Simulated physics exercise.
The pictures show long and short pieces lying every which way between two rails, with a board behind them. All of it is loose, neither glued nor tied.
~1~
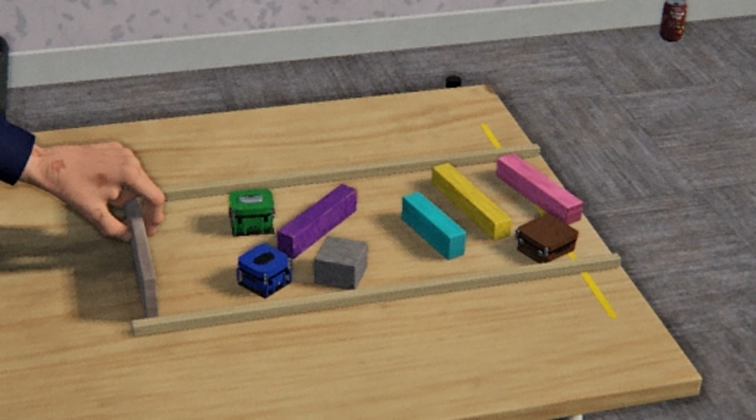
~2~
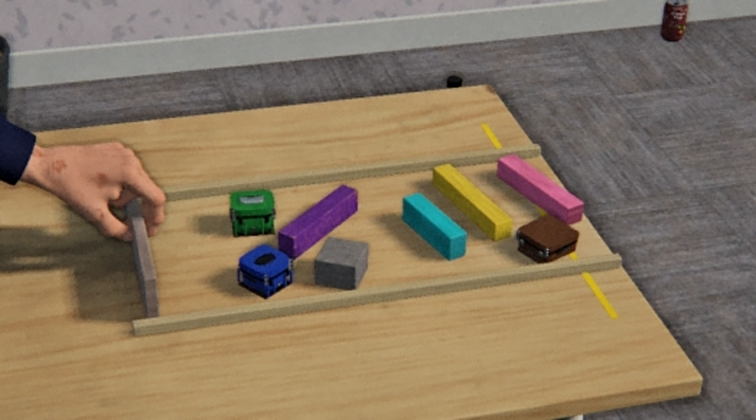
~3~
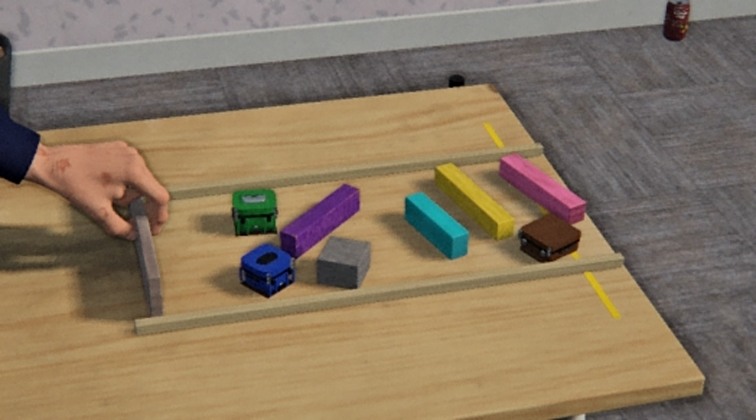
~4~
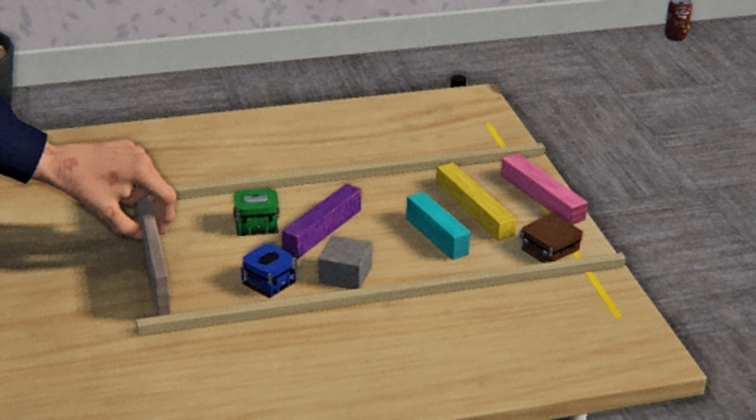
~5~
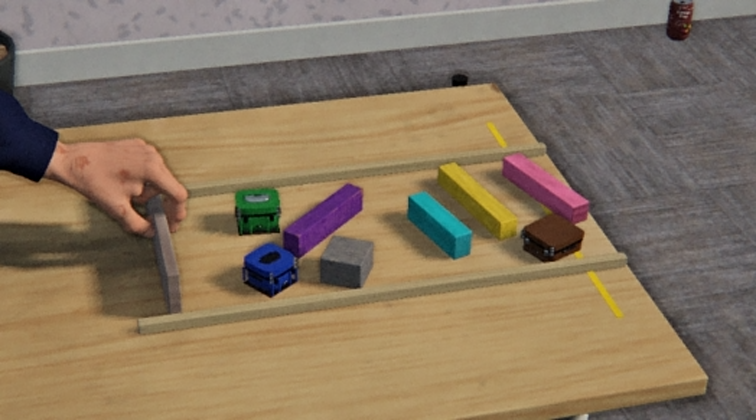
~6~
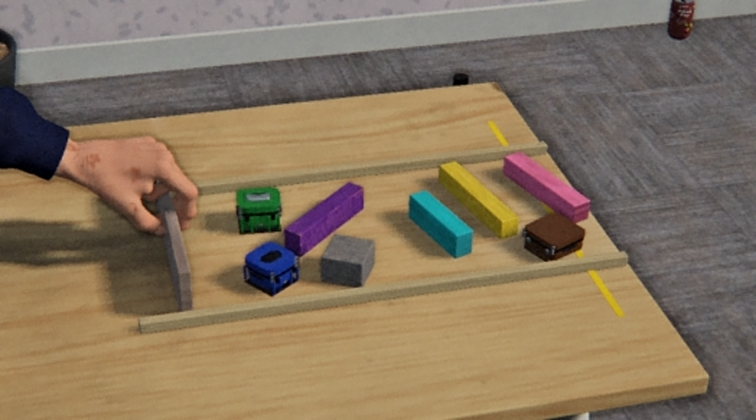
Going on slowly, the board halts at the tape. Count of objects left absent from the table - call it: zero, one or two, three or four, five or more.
My call is five or more.
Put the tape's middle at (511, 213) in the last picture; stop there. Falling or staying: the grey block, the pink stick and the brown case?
This time the grey block does not drop; after it, the pink stick drops; finally, the brown case drops.
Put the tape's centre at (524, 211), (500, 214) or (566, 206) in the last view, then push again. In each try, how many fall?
Respectively 4, 2 and 6.
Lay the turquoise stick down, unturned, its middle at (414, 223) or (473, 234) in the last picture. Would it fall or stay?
Goes off the edge; goes off the edge.
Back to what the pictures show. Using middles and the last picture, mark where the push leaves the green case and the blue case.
About (552, 171), and the other about (593, 234).
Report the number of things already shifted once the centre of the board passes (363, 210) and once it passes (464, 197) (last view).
The count is 5 at the first point and 8 at the second.
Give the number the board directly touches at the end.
3 are in contact with it.
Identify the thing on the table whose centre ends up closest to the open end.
Looking at the middles, it's the purple bar.
Soon after, none off yet; pink stick at rest near (545, 187); brown case at rest near (554, 239); yellow bar at rest near (477, 199).
Then, none off yet; pink stick at rest near (545, 187); brown case moved about its own width near (580, 235); yellow bar moved a little near (515, 192).
At rest, the number that fall off is five or more; fallen, grey block, turquoise stick, yellow bar, brown case and pink stick.
